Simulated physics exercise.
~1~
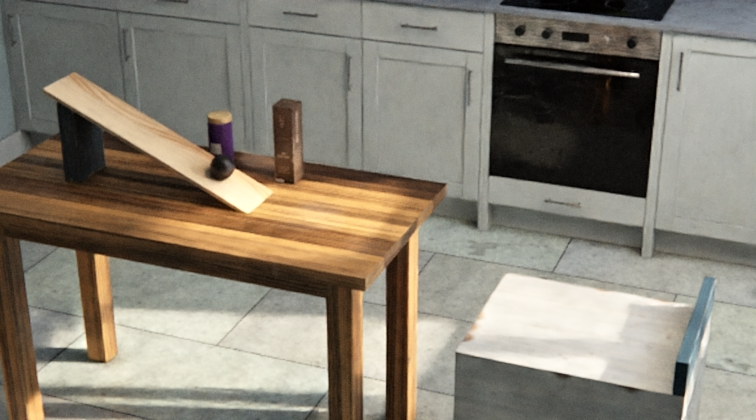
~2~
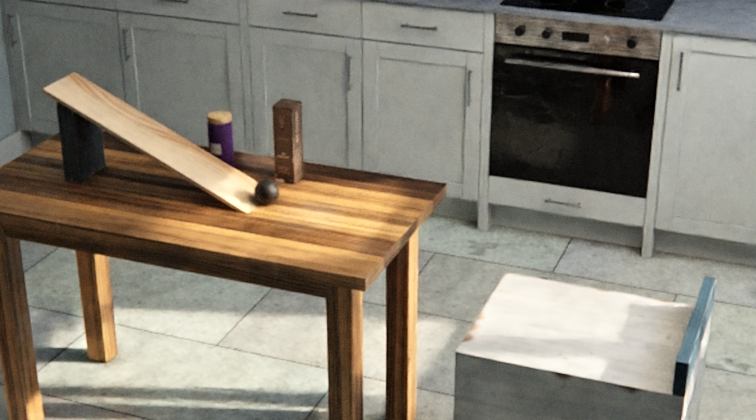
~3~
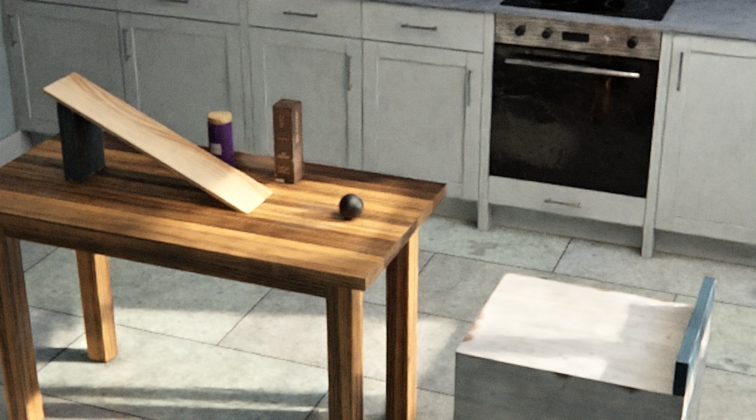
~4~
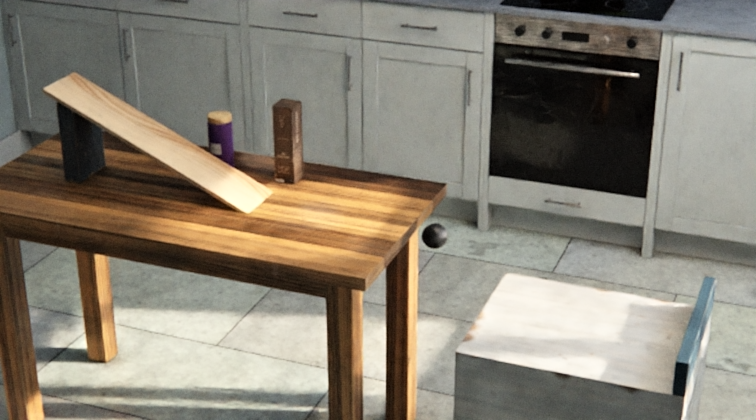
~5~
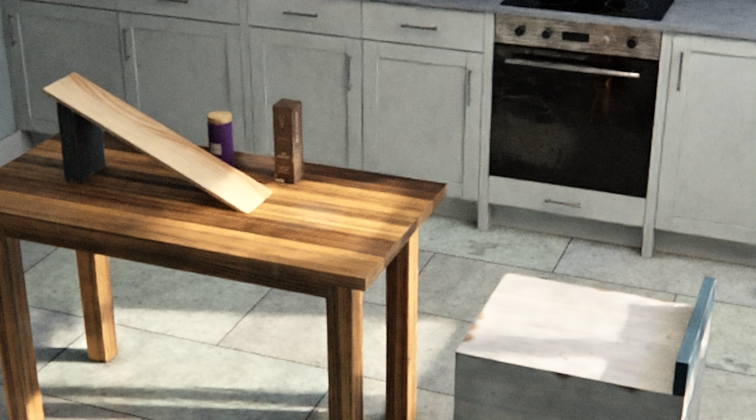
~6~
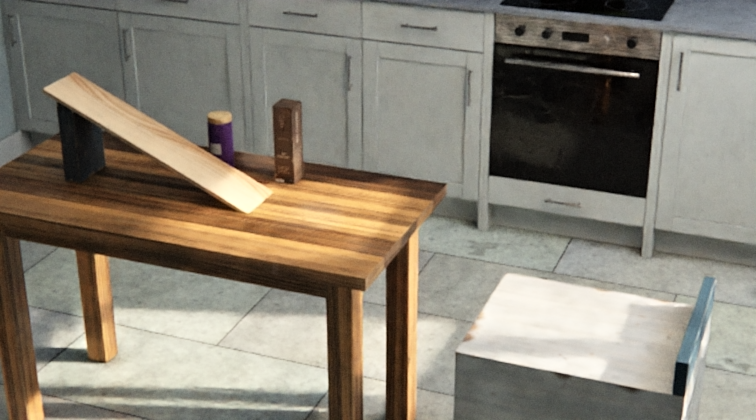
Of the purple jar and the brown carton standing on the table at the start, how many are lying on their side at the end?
None of them are, as the purple jar and the brown carton both still stand upright on the table.
